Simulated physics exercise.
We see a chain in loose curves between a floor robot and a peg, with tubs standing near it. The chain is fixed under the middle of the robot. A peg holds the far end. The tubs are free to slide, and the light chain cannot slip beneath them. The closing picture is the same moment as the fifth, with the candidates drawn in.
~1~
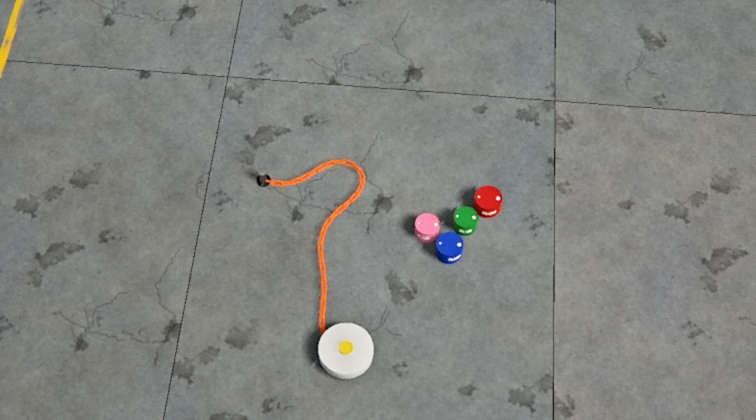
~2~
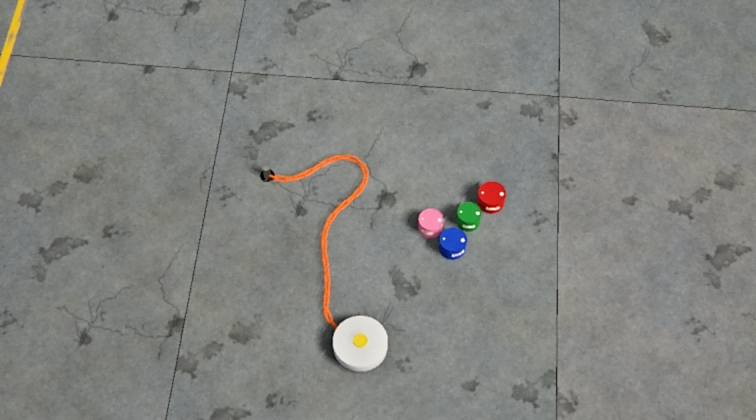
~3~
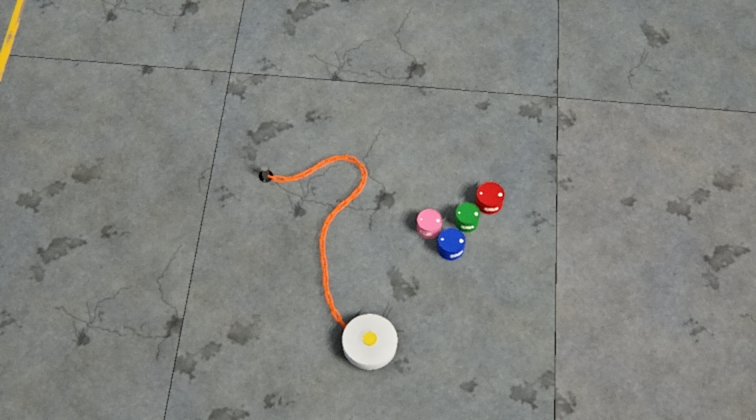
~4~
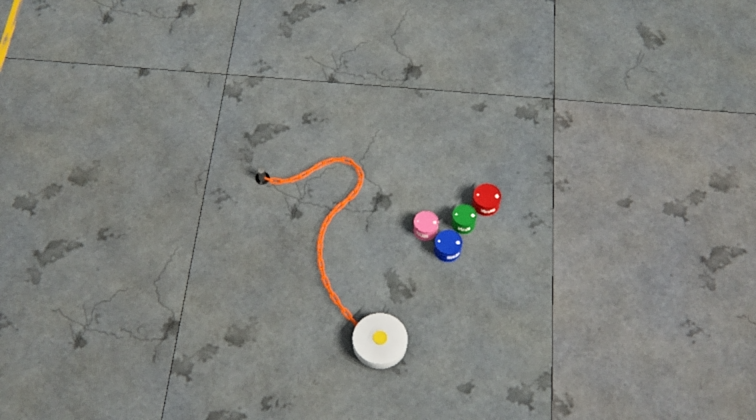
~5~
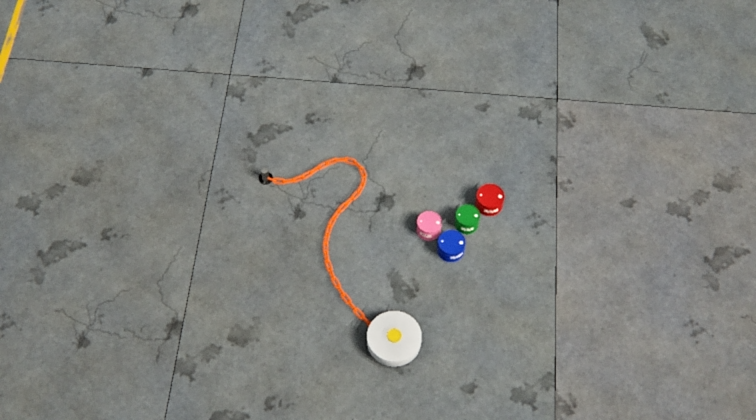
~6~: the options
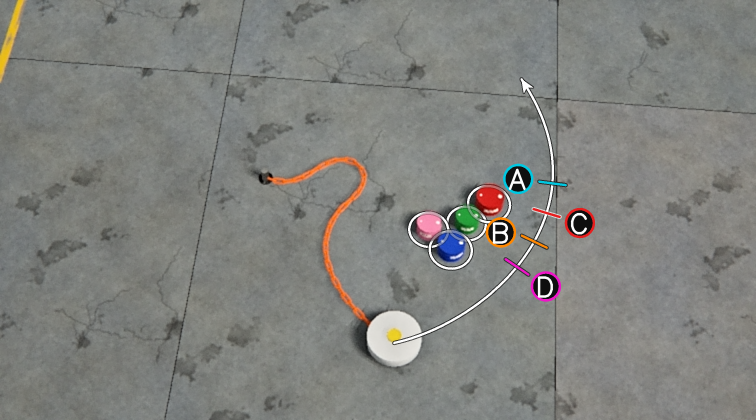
The white round robot slides slowly right, pulling the near end of the orange chain along.
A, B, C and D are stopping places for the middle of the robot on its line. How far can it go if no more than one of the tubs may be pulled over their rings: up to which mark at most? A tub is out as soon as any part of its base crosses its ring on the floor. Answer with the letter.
It should halt at A.
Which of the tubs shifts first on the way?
The blue one.
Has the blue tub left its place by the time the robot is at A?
Yes.
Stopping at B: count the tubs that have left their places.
The count is none.
On the marked copy, A at (552, 183); B at (534, 242); C at (547, 213); D at (517, 267); the route from (394, 343) via (539, 232) to (522, 79).
Taking A. A third of the way, robot (477, 301).
Two thirds of the way, robot (534, 241).
When it is over, robot (554, 179); green tub (469, 217); blue tub (452, 232); one over the rings.
As for the rest, B is within the limit but short; C is within the limit but short; D is within the limit but short.
